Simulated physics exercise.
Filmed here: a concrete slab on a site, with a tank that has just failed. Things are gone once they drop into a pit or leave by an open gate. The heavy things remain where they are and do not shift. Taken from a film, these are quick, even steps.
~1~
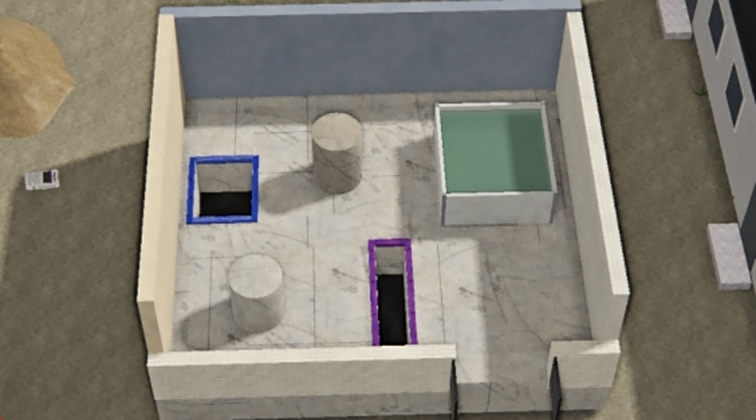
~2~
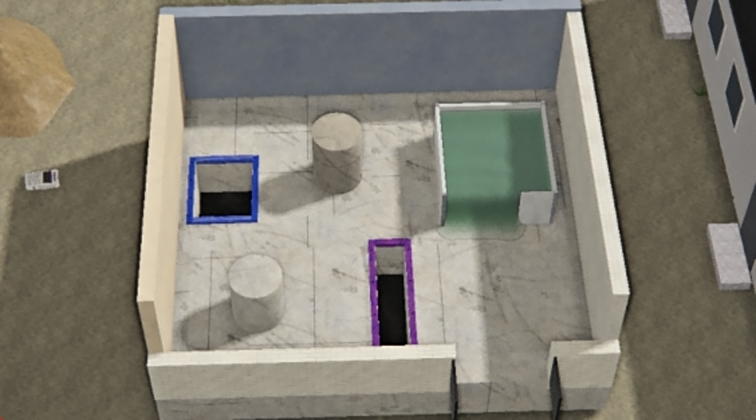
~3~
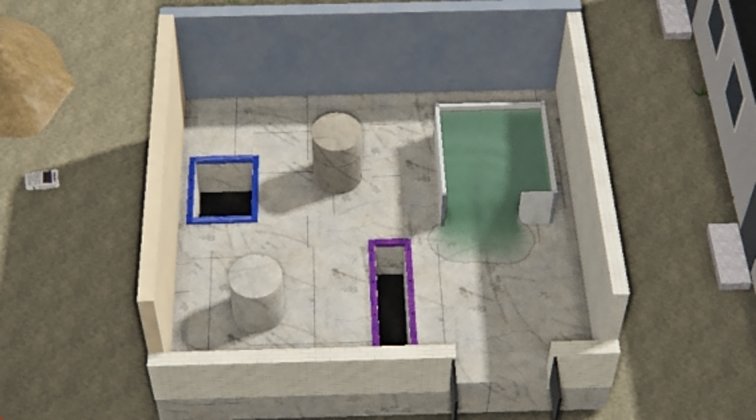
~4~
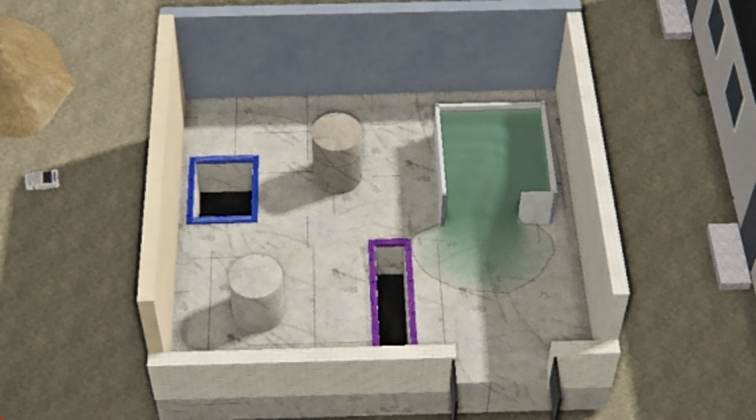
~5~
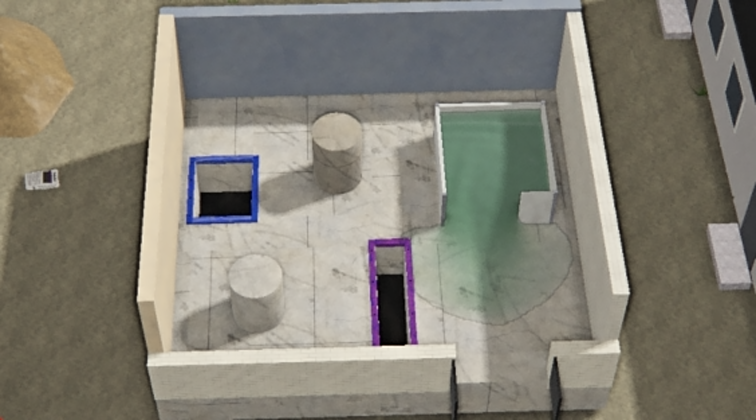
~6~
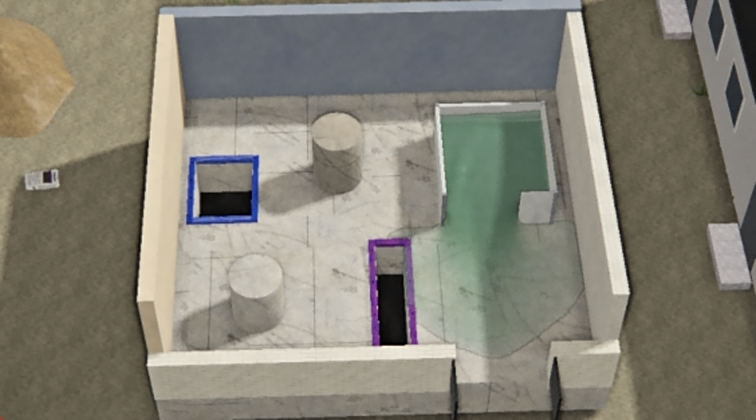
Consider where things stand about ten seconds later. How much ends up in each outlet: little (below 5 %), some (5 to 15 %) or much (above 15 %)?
Outlet by outlet: Gate - much, blue pit - little, purple pit - much.
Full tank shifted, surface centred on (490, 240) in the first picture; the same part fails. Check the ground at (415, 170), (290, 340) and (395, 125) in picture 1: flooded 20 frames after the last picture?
Checking the three spots, I get high and dry, swamped, high and dry.
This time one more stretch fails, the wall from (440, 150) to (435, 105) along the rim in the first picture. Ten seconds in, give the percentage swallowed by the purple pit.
Near 4 per cent for purple.
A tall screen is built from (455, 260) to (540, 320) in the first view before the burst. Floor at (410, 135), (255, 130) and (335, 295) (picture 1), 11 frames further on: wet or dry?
Going one after another, I'd say kept clear of the flood, then kept clear of the flood, then kept clear of the flood.
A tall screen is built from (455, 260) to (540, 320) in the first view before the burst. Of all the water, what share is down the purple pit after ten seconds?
The purple pit takes 35 parts in a hundred.
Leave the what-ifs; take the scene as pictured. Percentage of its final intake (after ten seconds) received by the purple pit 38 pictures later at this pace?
By then roughly 95 percent of the ten-second total is in.
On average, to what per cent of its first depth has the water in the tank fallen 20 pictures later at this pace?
I'd say some 28 %.
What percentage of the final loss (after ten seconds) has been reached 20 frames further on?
Roughly 60 %.
A moment on, water covers 25 % of the floor; the gate 5 %, the blue pit 0 %, the purple pit 3 %.
Next, water covers 30 % of the floor; the gate 14 %, the blue pit 0 %, the purple pit 8 %.
Then, water covers 35 % of the floor; the gate 26 %, the blue pit 0 %, the purple pit 13 %.
Later, water covers 45 % of the floor; the gate 40 %, the blue pit 0 %, the purple pit 17 %.
In the end, water covers 55 % of the floor; the gate 50 %, the blue pit 0 %, the purple pit 18 %.
